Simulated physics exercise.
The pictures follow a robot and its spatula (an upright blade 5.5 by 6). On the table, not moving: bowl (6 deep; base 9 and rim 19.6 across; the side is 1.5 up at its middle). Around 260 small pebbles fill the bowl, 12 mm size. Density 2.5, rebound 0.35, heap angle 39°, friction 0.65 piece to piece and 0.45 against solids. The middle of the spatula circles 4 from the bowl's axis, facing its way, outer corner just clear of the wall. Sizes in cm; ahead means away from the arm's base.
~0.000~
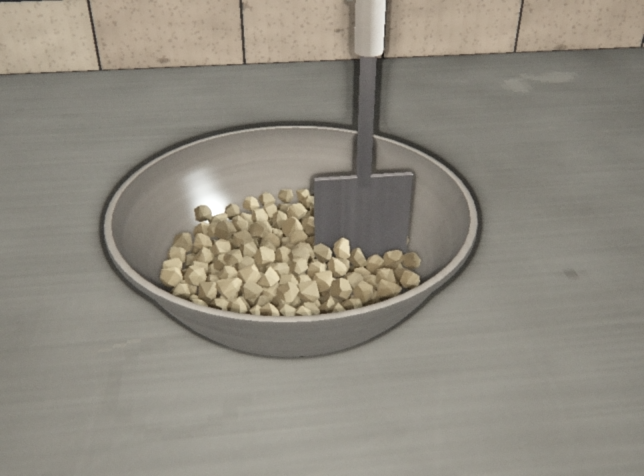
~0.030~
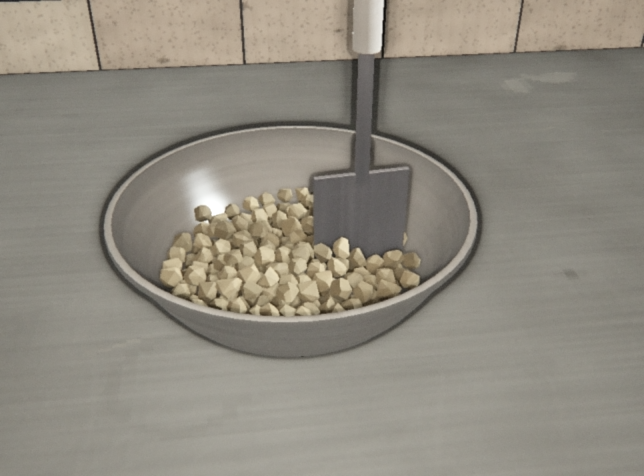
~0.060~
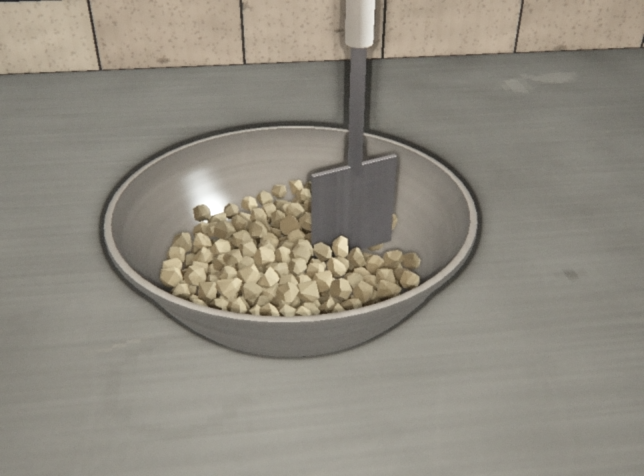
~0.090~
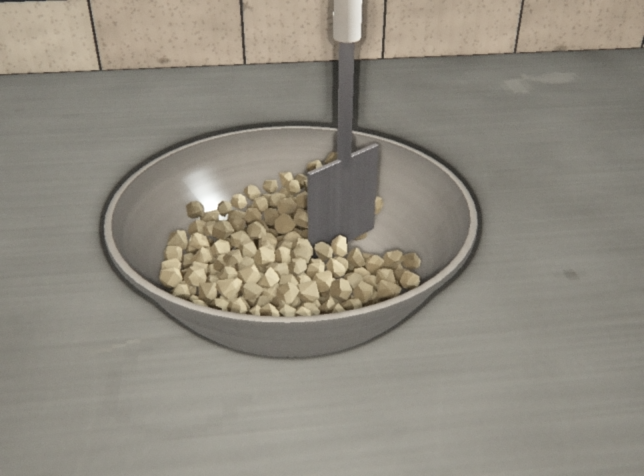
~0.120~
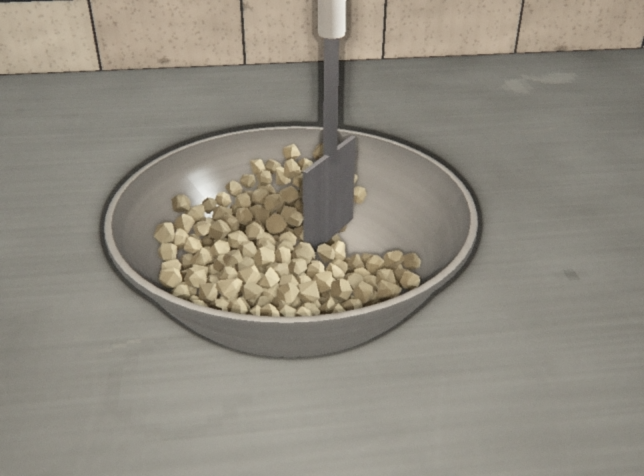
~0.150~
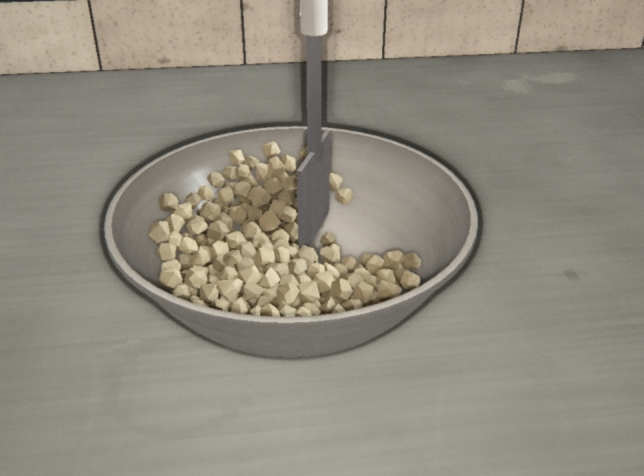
A spatula sweeps leftward through a bowl of pebbles, turning edge-on and pushing them left.
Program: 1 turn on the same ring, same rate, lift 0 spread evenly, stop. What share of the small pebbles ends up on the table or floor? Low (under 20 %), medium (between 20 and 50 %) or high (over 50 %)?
Share on the table or floor: Low (under 20 %).
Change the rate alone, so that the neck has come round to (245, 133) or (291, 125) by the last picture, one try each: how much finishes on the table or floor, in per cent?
About 35 and 20 per cent.
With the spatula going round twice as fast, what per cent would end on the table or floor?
It would be near 40 per cent.
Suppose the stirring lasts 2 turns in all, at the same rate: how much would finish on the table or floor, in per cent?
In that case some 20 per cent.
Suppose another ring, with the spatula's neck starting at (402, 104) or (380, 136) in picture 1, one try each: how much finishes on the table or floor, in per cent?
Some 0 and 10 per cent.
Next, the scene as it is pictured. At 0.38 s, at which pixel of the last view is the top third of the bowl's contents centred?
At about (176, 264).
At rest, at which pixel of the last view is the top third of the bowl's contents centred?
At about (349, 192).
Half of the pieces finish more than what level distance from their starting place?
Roughly 9 cm.
After 0.38 s, 179° round, highest piece 8 above the table; 247 in the bowl, 2 on the table or floor, 6 in flight or on the tool.
After 0.60 s, 293° round, highest piece 8 above the table; 232 in the bowl, 18 on the table or floor, 5 in flight or on the tool.
After 0.91 s, 0° round, highest piece 6 above the table; 223 in the bowl, 32 on the table or floor.
After 1.61 s, 0° round, highest piece 6 above the table; 223 in the bowl, 32 on the table or floor.
In the end, 223 in the bowl, 32 on the table or floor. That is 13 % on the table or floor.
